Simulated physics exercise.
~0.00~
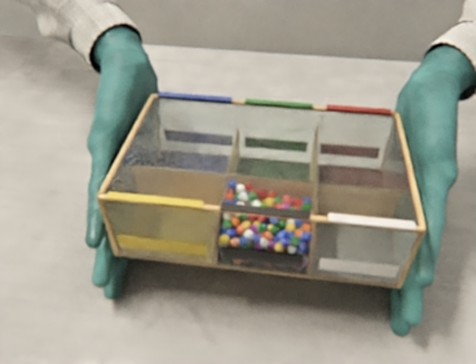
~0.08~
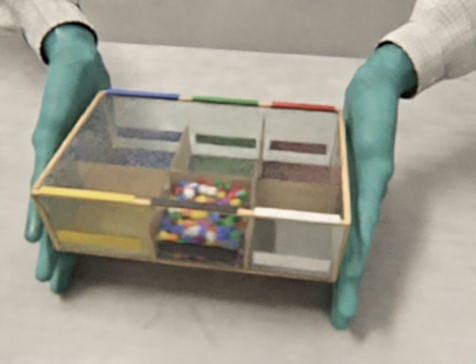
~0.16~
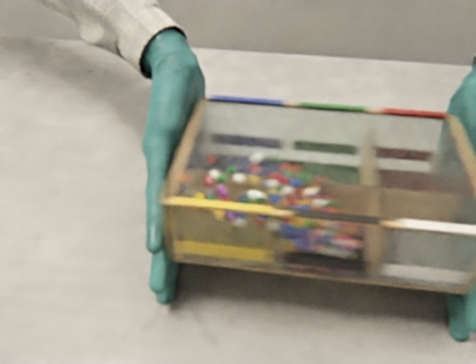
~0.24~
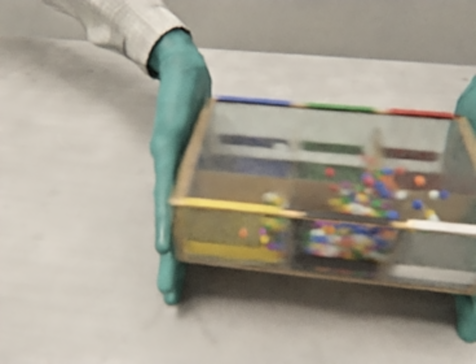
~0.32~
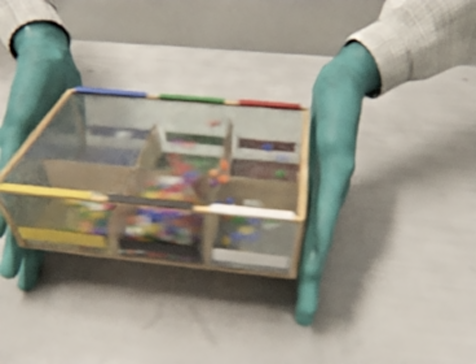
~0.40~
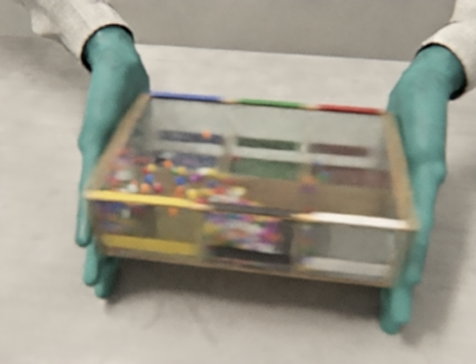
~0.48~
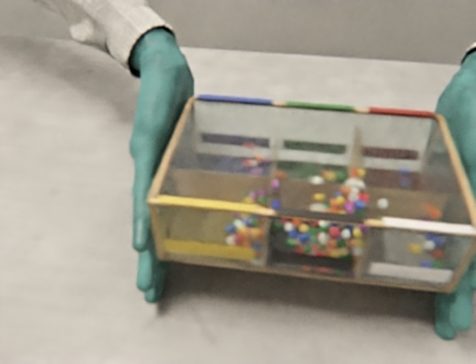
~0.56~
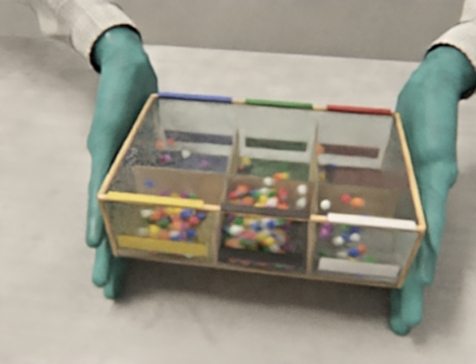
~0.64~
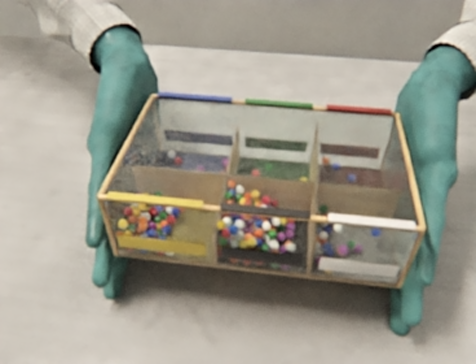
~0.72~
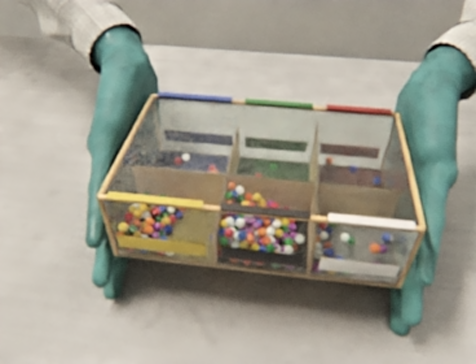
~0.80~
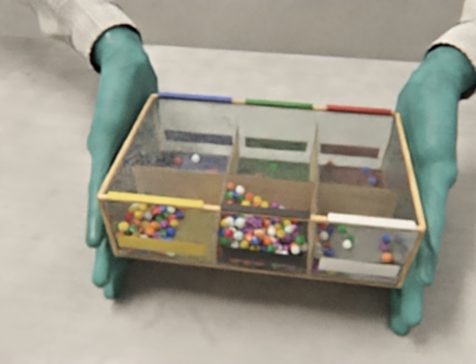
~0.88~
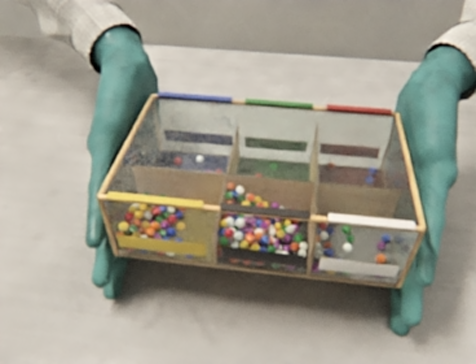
In the video, gloved hands shake a clear divided box left and right above a table, scattering colourful beads from the front middle compartment. The box becomes still with most beads in that compartment, many in the yellow-marked front left one, and a few elsewhere.
